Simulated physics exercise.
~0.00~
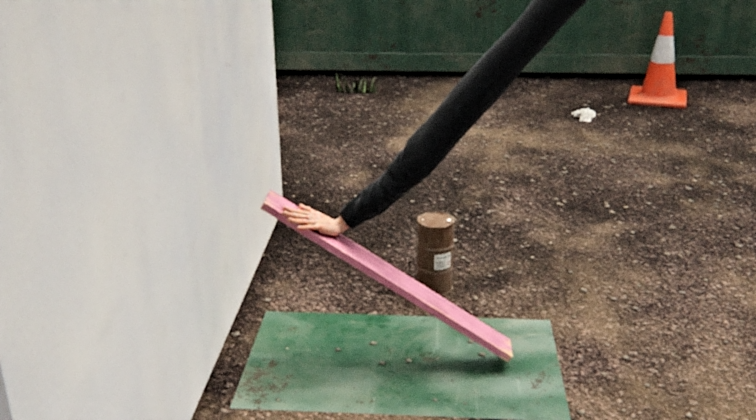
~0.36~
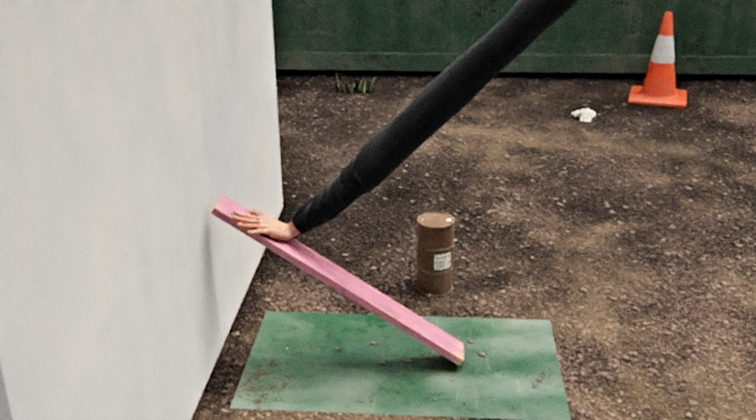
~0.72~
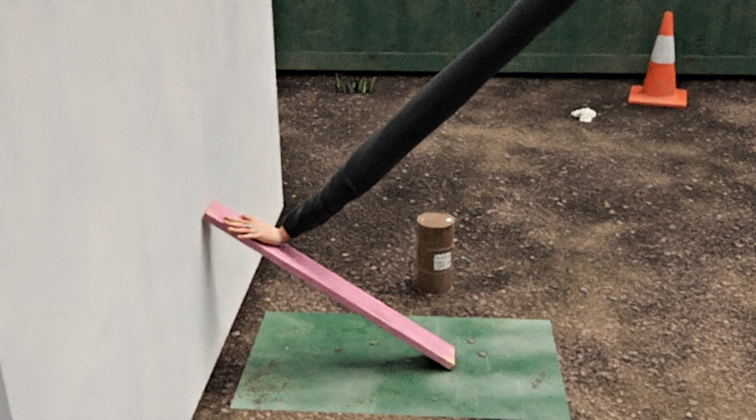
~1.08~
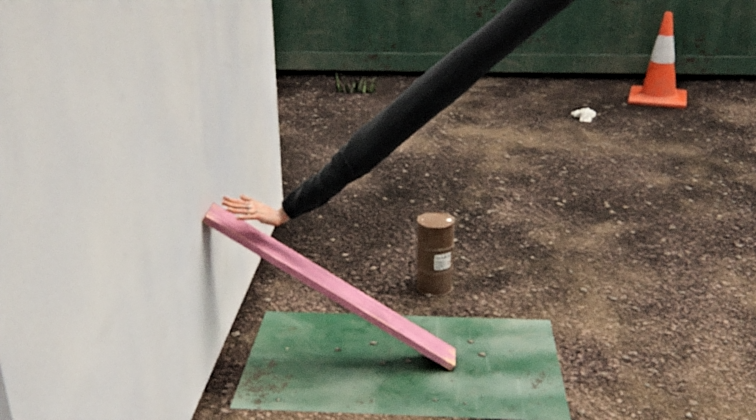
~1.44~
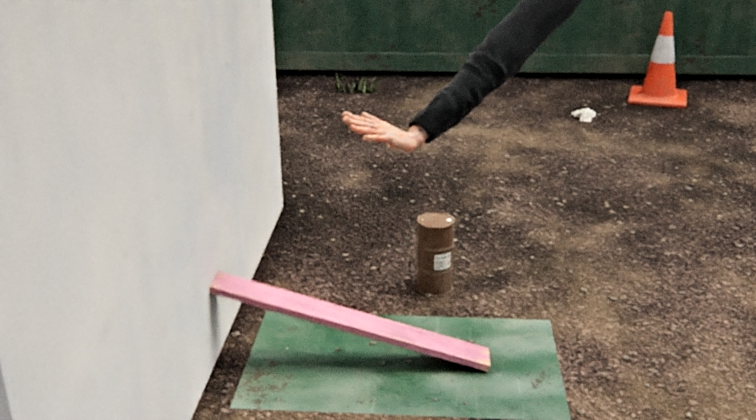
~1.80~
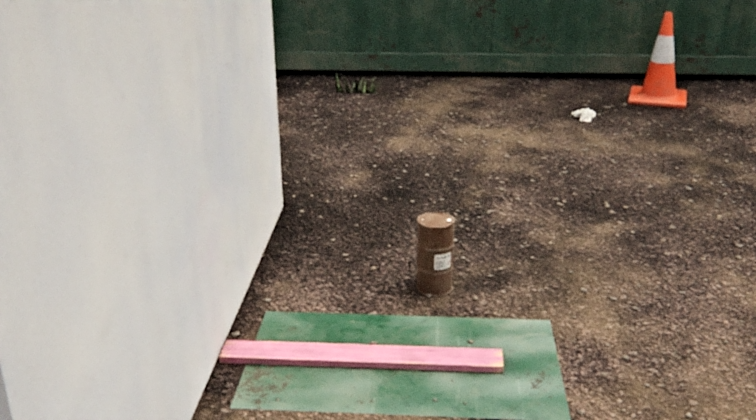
A hand leaned a pink plank against a pale wall, with its lower end on a green mat, then let go and drew back. The plank slid down the wall until it lay flat, while a brown canister nearby stayed standing.
